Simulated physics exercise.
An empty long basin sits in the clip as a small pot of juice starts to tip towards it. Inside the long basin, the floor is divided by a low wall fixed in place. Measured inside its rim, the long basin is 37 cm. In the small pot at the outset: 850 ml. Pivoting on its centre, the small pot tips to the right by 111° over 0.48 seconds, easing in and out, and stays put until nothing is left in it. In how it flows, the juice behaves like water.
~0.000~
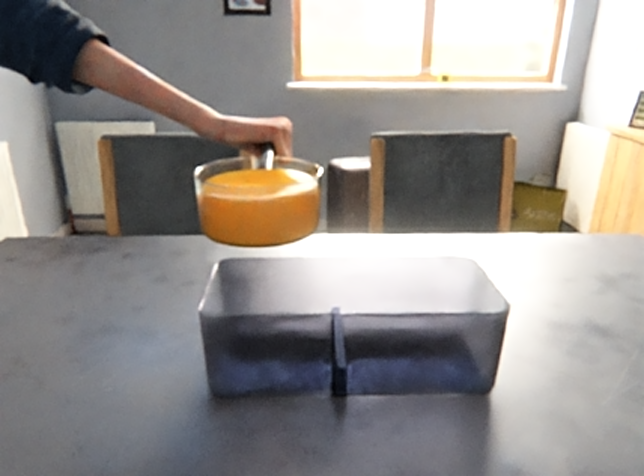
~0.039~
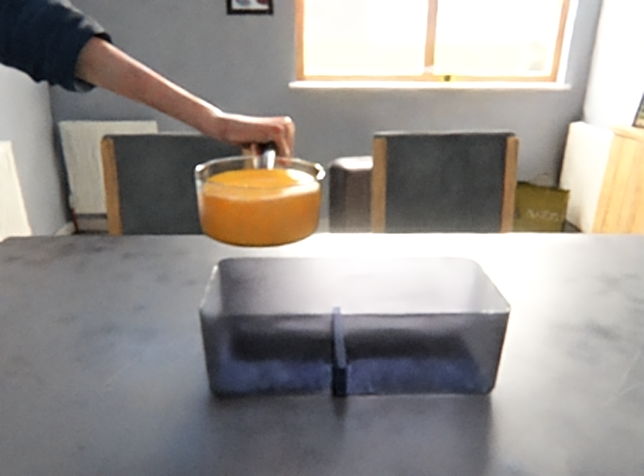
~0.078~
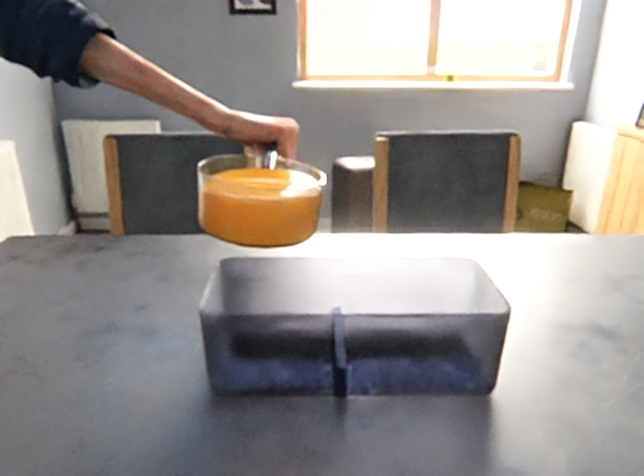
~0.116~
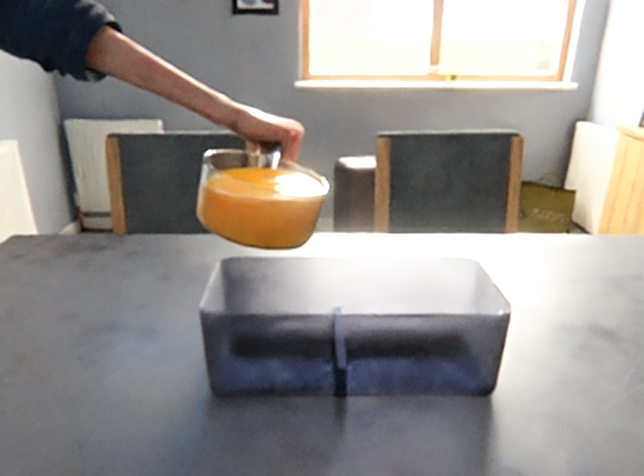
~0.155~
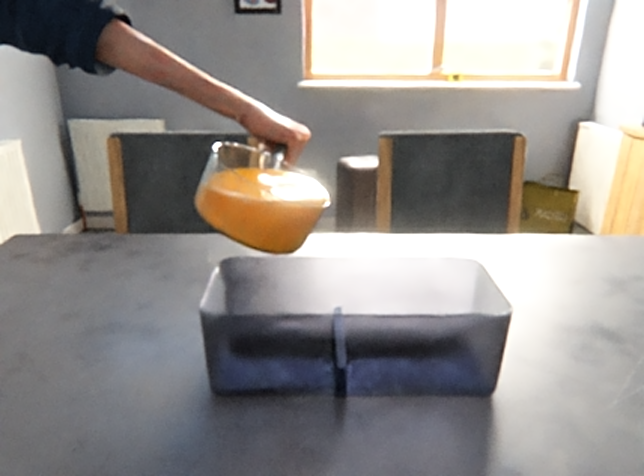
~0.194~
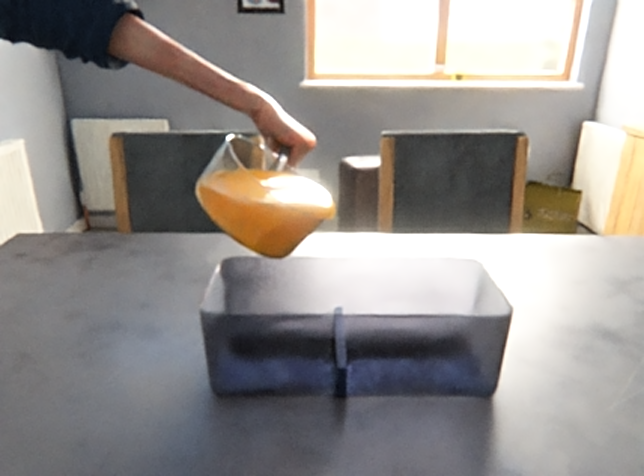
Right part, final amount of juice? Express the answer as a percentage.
56 per cent.
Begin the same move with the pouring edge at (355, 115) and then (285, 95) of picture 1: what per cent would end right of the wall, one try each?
Try 1: Approx. 85 %; try 2: Approx. 40 %.
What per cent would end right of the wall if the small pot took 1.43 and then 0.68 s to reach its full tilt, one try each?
75 and 65 %.
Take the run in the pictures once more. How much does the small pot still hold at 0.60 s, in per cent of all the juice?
About 2 % is still there.
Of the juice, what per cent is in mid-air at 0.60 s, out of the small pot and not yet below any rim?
About 5 percent.
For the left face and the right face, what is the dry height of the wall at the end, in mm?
Close to 26 mm left and close to 24 mm right.
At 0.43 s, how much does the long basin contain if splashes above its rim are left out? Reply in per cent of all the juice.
Around 56%.
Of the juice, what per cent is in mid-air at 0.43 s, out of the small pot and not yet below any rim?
30 per cent.
Then, 0.43 s in, the tilt is 108° and 15 per cent is still to pour, 14 is left of the wall and 42 right of it.
Then, 0.60 s in, the tilt is 111° and 2 per cent is still to pour, 35 is left of the wall and 59 right of it.
Then, 0.78 s in, the tilt is 111° and 0 per cent is still to pour, 39 is left of the wall and 57 right of it.
Then, 0.98 s in, the tilt is 111° and 0 per cent is still to pour, 41 is left of the wall and 57 right of it.
Finally, 41 per cent lies left of the wall, 56 right of it and 2 outside.
